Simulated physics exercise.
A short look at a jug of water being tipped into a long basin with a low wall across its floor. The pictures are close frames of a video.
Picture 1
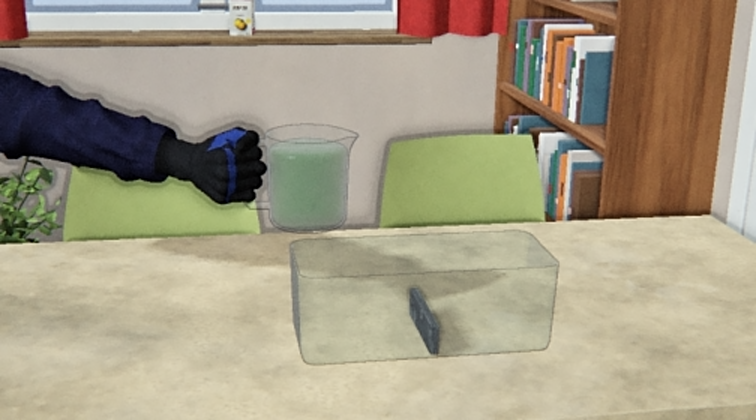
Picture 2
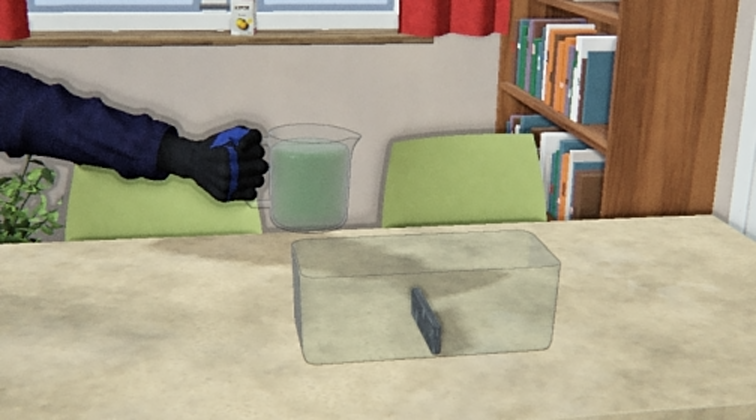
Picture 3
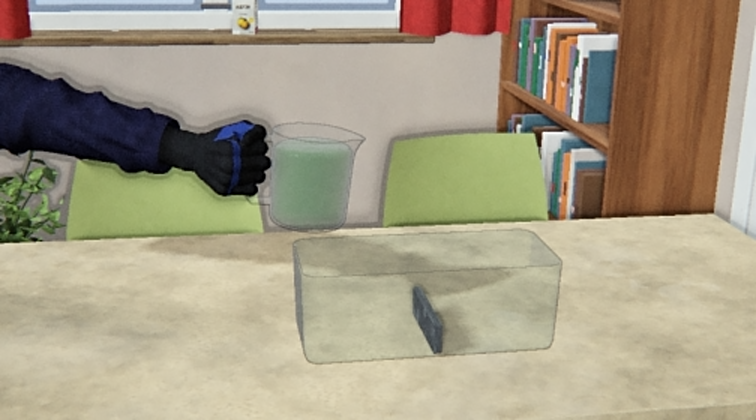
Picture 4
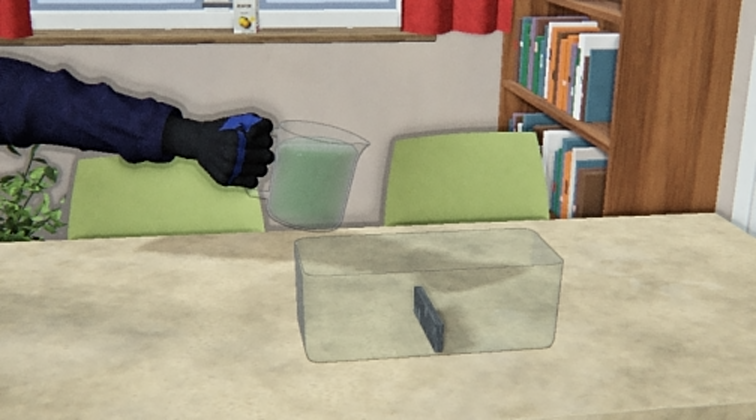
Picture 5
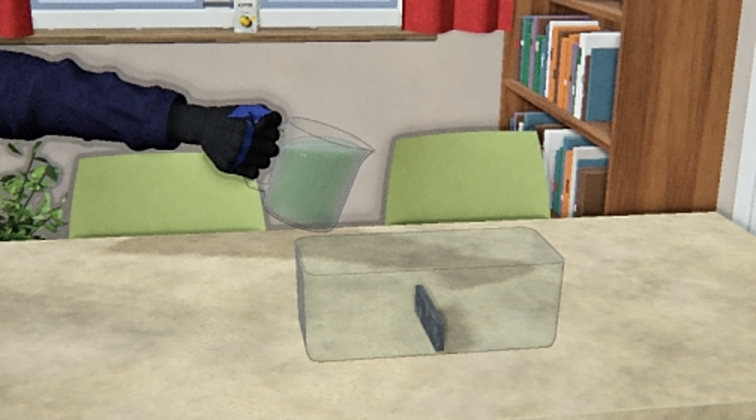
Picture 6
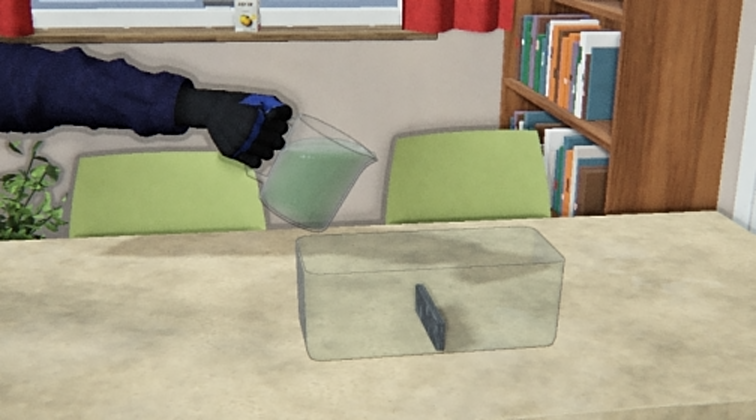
In a room seen from slightly above the front of a pale stone-like table, green chairs stand behind it, with red curtains, a window and a wooden bookcase beyond. A clear long basin with a low dark wall across its floor sits on the table, while a black-gloved hand holds a jug of greenish water above and behind its left end. The hand gradually tilts the jug rightward, and the view barely shifts.
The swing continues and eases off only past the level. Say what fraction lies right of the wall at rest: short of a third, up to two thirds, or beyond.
The share right of the wall is not even a third.
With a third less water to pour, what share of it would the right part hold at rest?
Roughly 5 in a hundred.
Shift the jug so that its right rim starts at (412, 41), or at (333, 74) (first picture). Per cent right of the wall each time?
First some 90, then 5 per cent.
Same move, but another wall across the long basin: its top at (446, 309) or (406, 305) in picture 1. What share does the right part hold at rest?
Near 10 % and 60 %.
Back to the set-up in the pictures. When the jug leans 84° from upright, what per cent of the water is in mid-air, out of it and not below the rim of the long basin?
Some 20 per cent.
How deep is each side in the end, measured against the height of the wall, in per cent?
The left part 60 per cent, the right part 10.
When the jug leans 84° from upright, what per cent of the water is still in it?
Near 65 %.
A moment on, the jug is tipped on its side and 66 per cent is still to pour, 12 is left of the wall and 3 right of it.
Next, the jug is tipped on its side and 25 per cent is still to pour, 52 is left of the wall and 10 right of it.
Then the jug is tipped on its side and 8 per cent is still to pour, 76 is left of the wall and 11 right of it.
Later the jug is tipped on its side and 2 per cent is still to pour, 82 is left of the wall and 13 right of it.
In the end 81 per cent lies left of the wall, 17 right of it and 1 outside.
